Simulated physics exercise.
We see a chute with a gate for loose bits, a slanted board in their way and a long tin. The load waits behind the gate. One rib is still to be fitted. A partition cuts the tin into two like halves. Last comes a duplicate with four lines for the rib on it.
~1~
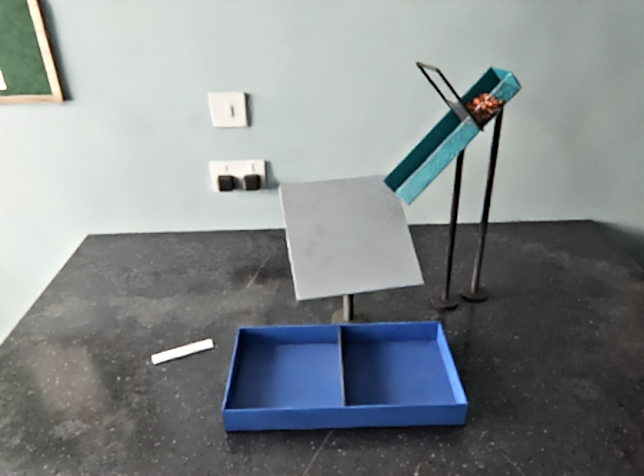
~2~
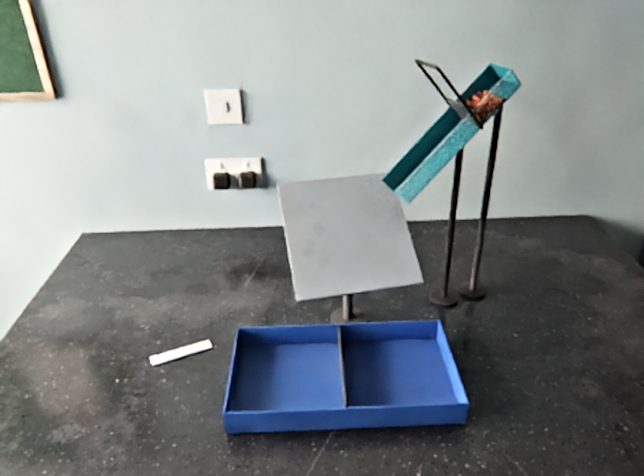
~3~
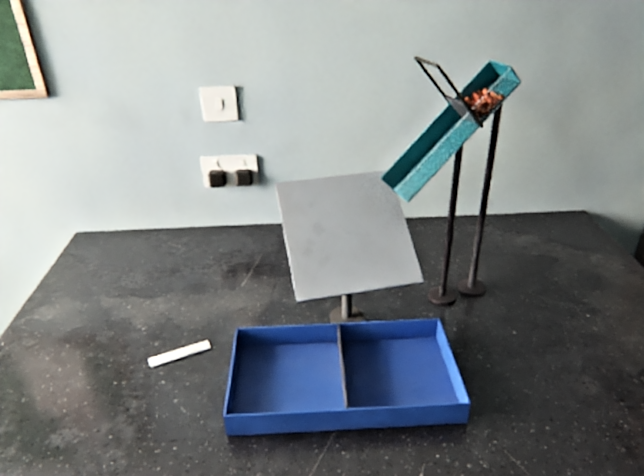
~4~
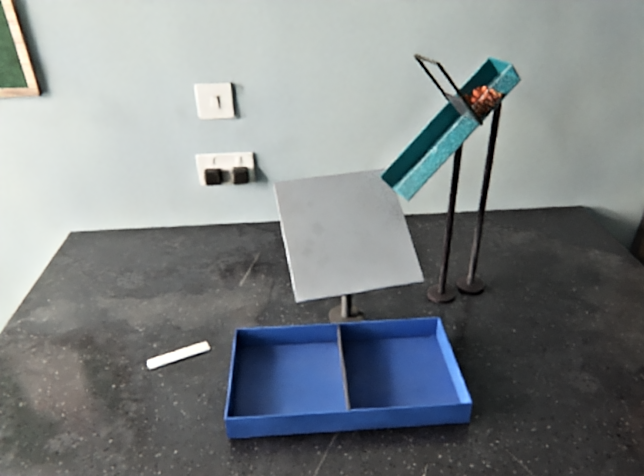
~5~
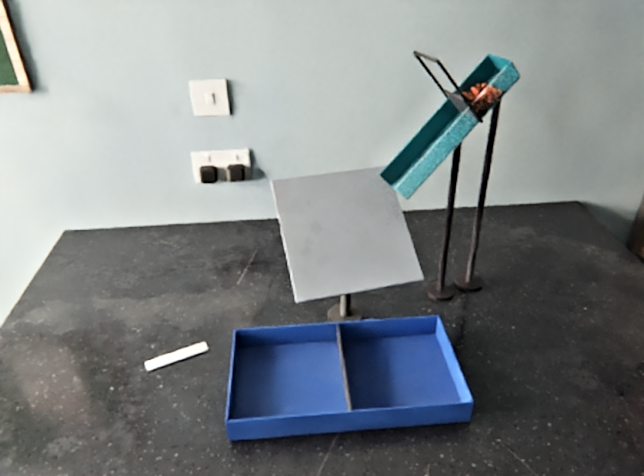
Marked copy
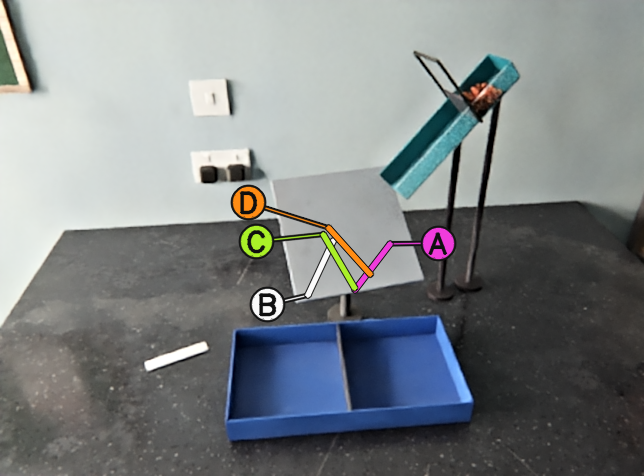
Clay pellets sitting still behind the shut gate of a teal chute, above a tilted grey board and divided blue tray.
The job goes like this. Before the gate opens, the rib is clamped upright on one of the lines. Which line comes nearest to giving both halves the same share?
I would pick line B.
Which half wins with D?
Right.
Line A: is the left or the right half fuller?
Left.
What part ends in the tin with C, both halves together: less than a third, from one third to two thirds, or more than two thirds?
More than two thirds.
On the marked copy, line A from (390, 243) to (354, 290); line B from (333, 240) to (307, 295); line C from (323, 234) to (354, 287); line D from (328, 227) to (370, 274).
With A, of what is caught, all but a few in the left half, only a few in the right.
With B, of what is caught, close to two thirds in the left half, close to a third in the right.
With C, of what is caught, none at all in the left half, the whole lot in the right.
With D, of what is caught, only a few in the left half, all but a few in the right.
